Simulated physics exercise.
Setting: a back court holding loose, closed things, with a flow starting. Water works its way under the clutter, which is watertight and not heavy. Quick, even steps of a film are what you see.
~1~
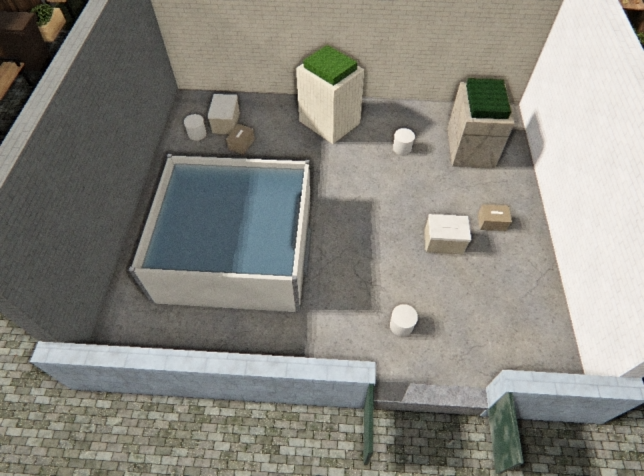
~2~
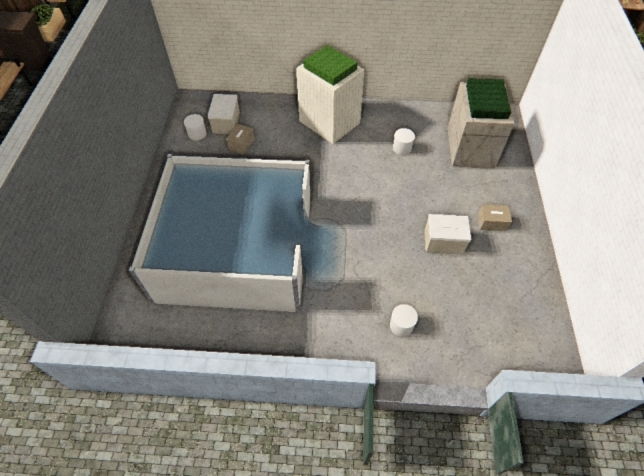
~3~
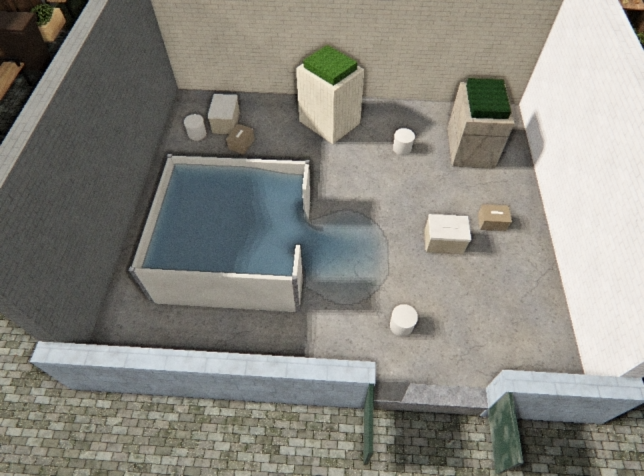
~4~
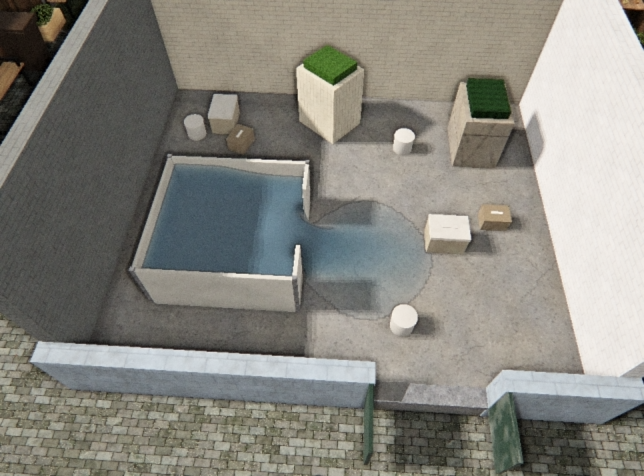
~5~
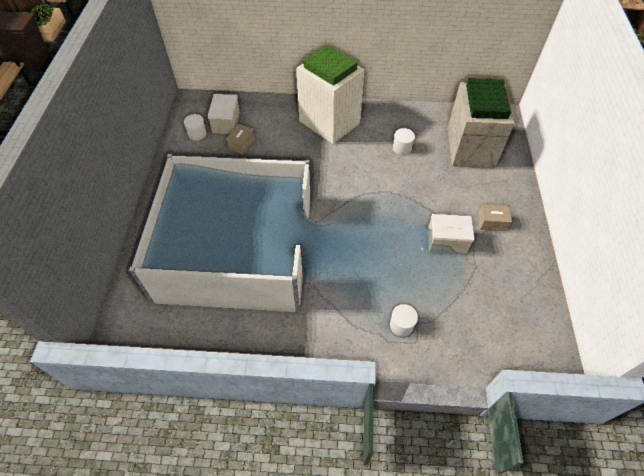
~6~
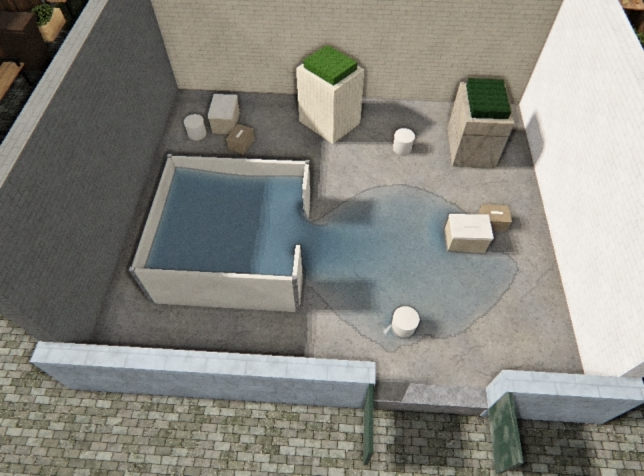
In a walled courtyard, water poured through a gap in the right side of a raised pool and fanned out across the paving, then nudged a pale box slightly to the right.
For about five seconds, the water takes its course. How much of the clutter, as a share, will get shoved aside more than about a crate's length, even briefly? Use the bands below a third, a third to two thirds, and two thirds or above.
It falls a third to two thirds.
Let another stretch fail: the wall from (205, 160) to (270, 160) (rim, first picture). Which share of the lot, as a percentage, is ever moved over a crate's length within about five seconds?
Around 70 in a hundred.
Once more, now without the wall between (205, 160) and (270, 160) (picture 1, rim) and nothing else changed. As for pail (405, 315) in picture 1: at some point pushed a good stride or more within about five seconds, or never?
Answer: Short of that.
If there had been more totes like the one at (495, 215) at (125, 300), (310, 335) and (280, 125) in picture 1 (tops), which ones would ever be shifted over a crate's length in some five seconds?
Here's the rundown: Never gets far, never gets far, and finally never gets far.
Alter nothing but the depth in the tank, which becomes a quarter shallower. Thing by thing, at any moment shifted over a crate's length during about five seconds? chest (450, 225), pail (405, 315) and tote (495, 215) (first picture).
Well, in sequence: Carried that far, carried that far, carried that far.
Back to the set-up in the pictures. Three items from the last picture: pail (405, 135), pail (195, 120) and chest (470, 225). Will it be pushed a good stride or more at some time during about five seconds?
Listed order gives past that mark, then below that mark, and lastly past that mark.
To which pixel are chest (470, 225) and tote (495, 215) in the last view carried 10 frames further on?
They end up close to (548, 217) and close to (531, 178).
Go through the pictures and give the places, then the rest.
The first picture shows a chest at (449, 227), on the bottom; a pail at (405, 316), on the bottom; 0 of 7 have shifted.
The second picture shows a chest at (449, 227) rests on the ground; a pail at (405, 316) rests on the ground; 0 of 7 have shifted.
The third picture shows a chest at (449, 227), on the bottom; a pail at (405, 316), on the bottom; 0 of 7 have shifted.
The fourth picture shows a chest at (449, 227) rests on the ground; a pail at (405, 316), on the bottom; 0 of 7 have shifted.
The fifth picture shows a chest at (453, 227) rests on the ground, close to its start; a pail at (405, 316) rests on the ground; 0 of 7 have shifted.
The sixth picture shows a chest at (471, 226) rests on the ground, close to its start; a pail at (406, 318) rests on the ground, close to its start; 1 of 7 have shifted.
A moment on, 2 of 7 are well off their spots; 0 afloat.
Next, 3 of 7 are well off their spots; 2 afloat.
Later, 4 of 7 are well off their spots; 2 afloat.
In the end, 4 of 7 are well off their spots, and 4 have been at some point; 3 afloat.
